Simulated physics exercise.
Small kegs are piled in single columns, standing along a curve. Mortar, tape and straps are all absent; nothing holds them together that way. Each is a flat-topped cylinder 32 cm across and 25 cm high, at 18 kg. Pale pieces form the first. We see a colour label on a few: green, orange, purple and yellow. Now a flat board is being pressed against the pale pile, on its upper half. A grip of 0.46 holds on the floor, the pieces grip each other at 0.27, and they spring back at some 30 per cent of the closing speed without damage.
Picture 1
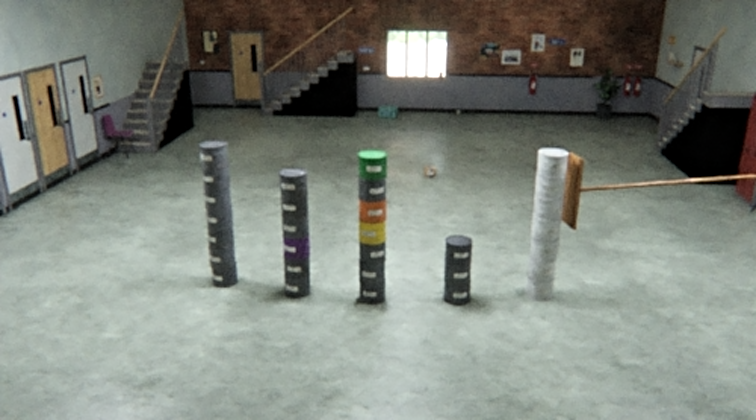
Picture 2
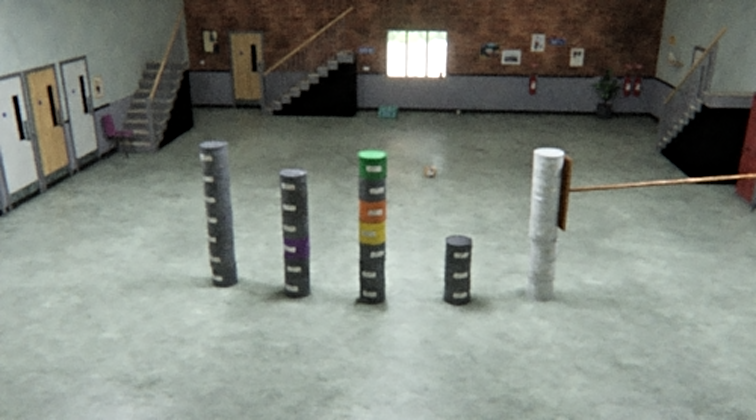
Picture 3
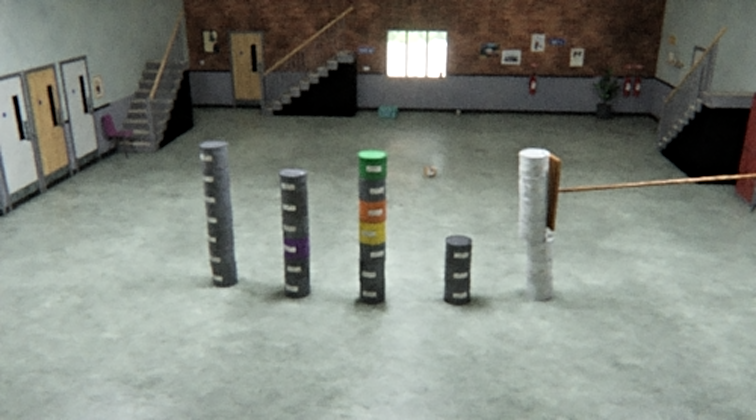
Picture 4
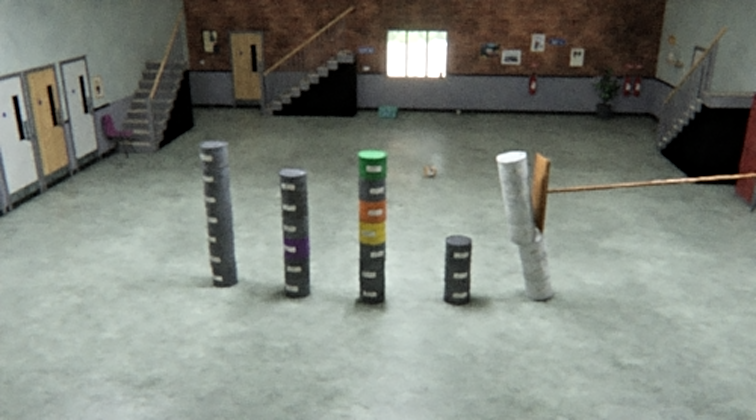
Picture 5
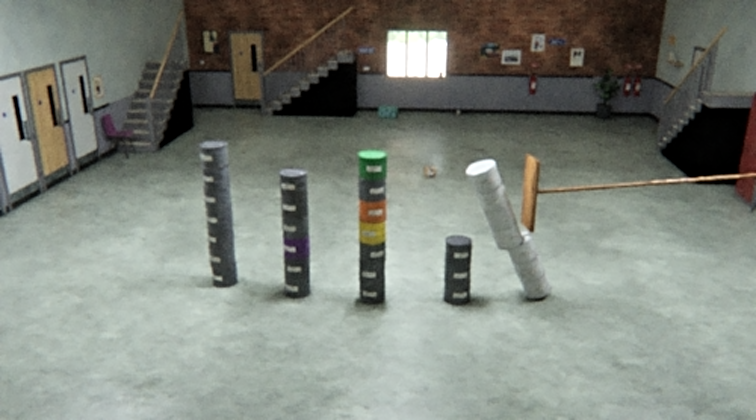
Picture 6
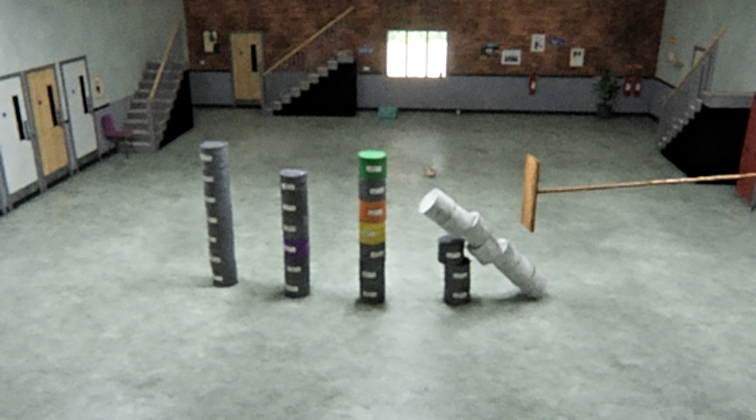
In a large hall with stairs and a brick wall, a board on a pole pushed the white column leftward until it leaned steeply over the short dark stack, nudging its top piece, then stopped.
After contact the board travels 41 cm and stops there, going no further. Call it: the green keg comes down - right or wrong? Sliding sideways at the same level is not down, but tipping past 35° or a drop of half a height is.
Wrong, it stays up.
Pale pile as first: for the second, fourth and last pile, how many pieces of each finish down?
The second pile gives 2, the fourth 0, the last 0.
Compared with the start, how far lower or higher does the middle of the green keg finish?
Lower by close to 0 cm.
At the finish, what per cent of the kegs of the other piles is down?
10 per cent.
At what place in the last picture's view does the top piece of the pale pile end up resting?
End position: Near (300, 378) px.
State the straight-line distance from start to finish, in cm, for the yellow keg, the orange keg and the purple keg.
Yellow 0, orange 0, purple 0.
Then, 0.36 s past the last view, 7 of the pale pile down; 1 of the 23 other kegs down; green keg unmoved.
Then, 1.10 s past the last view, 7 of the pale pile down; 2 of the 23 other kegs down; green keg unmoved; yellow keg 25 mm from its place.
In the end, 7 of the pale pile down; 2 of the 23 other kegs down; green keg unmoved; orange keg unmoved; yellow keg 25 mm from its place. From the last view, middles, green keg near (373, 165), orange keg near (372, 208).
